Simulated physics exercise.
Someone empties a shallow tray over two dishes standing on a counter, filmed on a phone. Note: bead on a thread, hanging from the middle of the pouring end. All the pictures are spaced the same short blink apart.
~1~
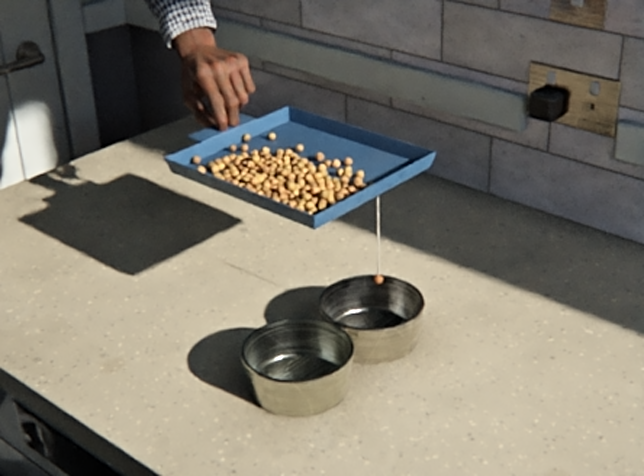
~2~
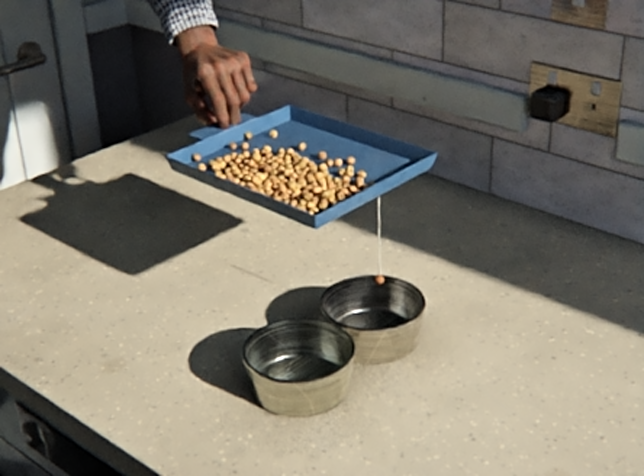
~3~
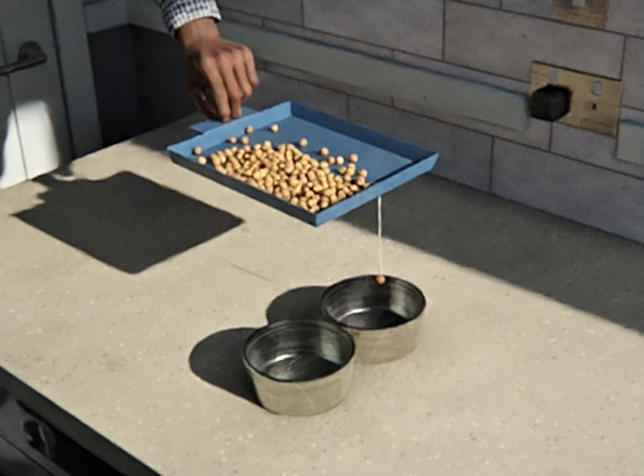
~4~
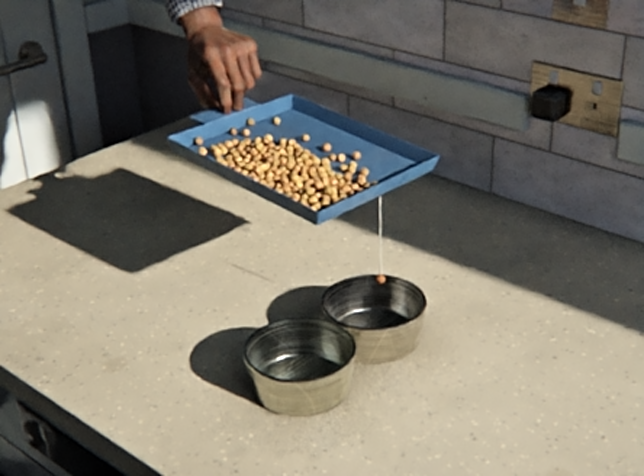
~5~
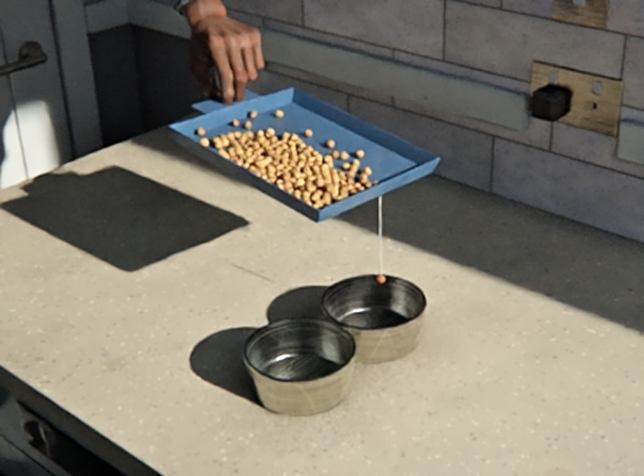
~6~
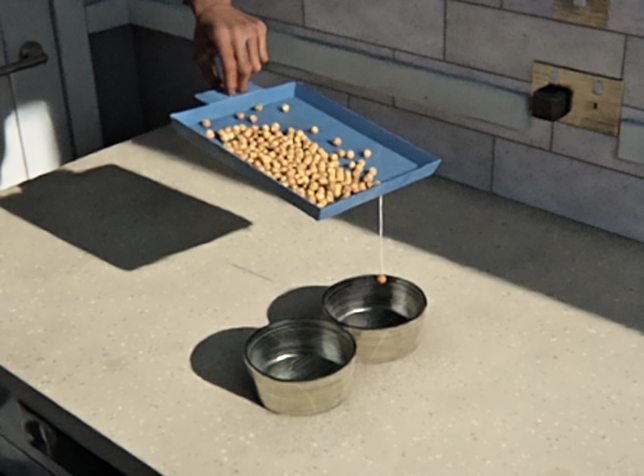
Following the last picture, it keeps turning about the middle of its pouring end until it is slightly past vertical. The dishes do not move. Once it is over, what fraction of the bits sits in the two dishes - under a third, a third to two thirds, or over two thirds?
The dishes hold under a third of the bits.
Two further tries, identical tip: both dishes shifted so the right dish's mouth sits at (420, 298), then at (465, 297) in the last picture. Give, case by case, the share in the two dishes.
You'd get 20 in a hundred first and 20 in a hundred after that.
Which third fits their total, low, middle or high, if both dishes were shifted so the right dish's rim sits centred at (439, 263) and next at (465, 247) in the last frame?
Run 1 - over two thirds; run 2 - over two thirds.
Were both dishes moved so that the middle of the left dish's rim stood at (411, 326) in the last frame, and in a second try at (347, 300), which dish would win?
On the first try it would be the one on the right, and on the second the one on the right.
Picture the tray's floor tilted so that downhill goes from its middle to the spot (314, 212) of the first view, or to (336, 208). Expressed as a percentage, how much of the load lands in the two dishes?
Around 90 percent for the first aim and around 80 percent for the second.
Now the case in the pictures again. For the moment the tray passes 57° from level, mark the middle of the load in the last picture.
Around (395, 168).
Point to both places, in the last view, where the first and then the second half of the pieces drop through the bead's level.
Early half: (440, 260); late half: (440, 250).
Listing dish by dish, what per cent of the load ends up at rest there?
The left dish ends with 0 per cent of the load and the right dish with 0 per cent.
Soon, tray tipped steeply; most on the tray; a small part outside both; a small part in the air.
A while on, tray tipped right over; a stray few on the tray; a stray few in the right dish; nearly all outside both; a stray few in the air.
Towards the end, tray tipped past a quarter turn; a small part in the right dish; nearly all outside both.
Finally, tray tipped past a quarter turn; none in the left dish; a small part in the right dish; nearly all outside both.
